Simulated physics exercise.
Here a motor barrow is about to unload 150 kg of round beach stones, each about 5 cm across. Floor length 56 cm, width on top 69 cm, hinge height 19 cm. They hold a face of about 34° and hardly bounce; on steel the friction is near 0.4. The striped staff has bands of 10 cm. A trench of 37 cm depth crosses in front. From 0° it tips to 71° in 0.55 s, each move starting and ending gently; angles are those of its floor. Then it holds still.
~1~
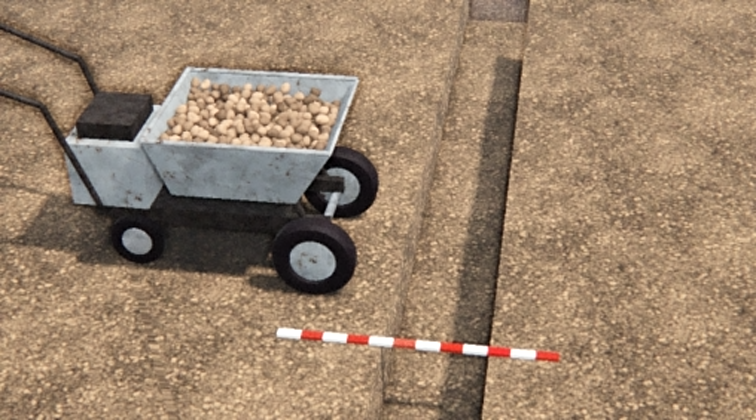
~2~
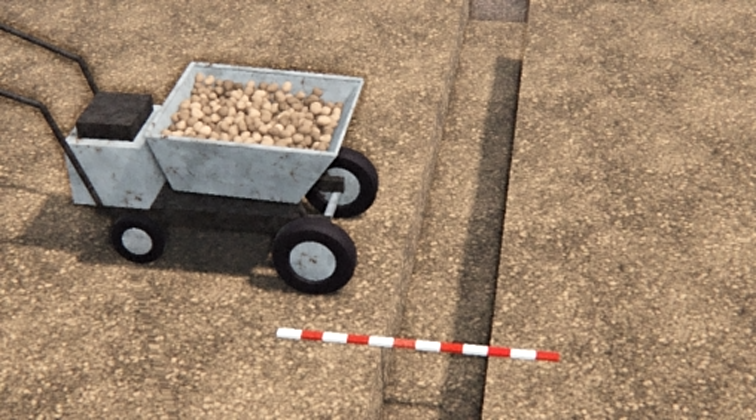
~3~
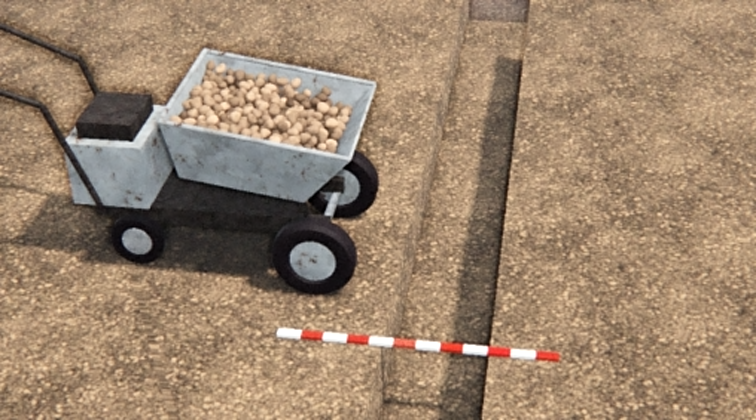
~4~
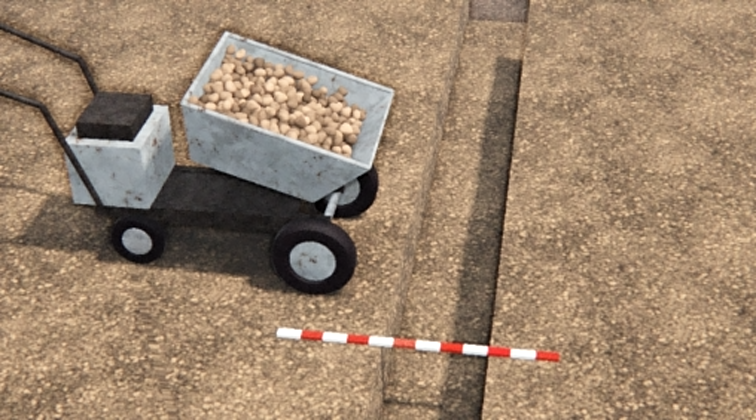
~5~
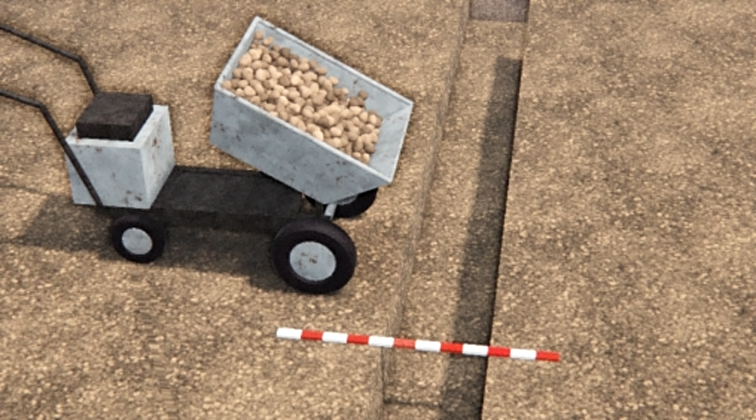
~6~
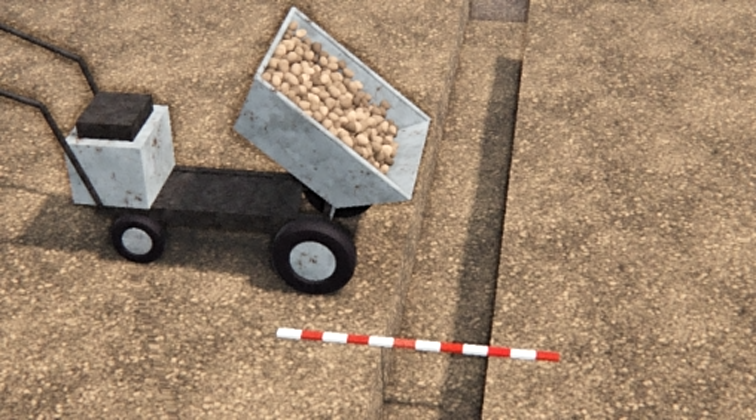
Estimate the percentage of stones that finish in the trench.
About 36 per cent.
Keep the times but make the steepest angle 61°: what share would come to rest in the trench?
Then about 30 per cent.
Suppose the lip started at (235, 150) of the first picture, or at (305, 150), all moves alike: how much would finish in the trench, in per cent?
First some 90, then 55 per cent.
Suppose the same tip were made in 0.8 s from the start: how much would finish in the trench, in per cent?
In that case some 55 per cent.
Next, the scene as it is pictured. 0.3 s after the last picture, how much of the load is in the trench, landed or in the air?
About 20 per cent by then.
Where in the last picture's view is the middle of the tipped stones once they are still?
Their middle is at about (546, 264).
Then, 0.1 s after the last picture the floor is at 60°, 100 % in the skip; the foremost stones are at (421, 183).
Then, 0.3 s after the last picture the floor is at 71°, 65 % in the skip, 22 % in the trench, 13 % past the trench; the foremost stones are at (528, 269).
Then, 0.7 s after the last picture the floor is at 71°, 14 % in the skip, 21 % in the trench, 65 % past the trench; the foremost stones are past the picture's edge.
Then, 2.7 s after the last picture the floor is at 71°, 0 % in the skip, 36 % in the trench, 64 % past the trench; the foremost stones are past the picture's edge.
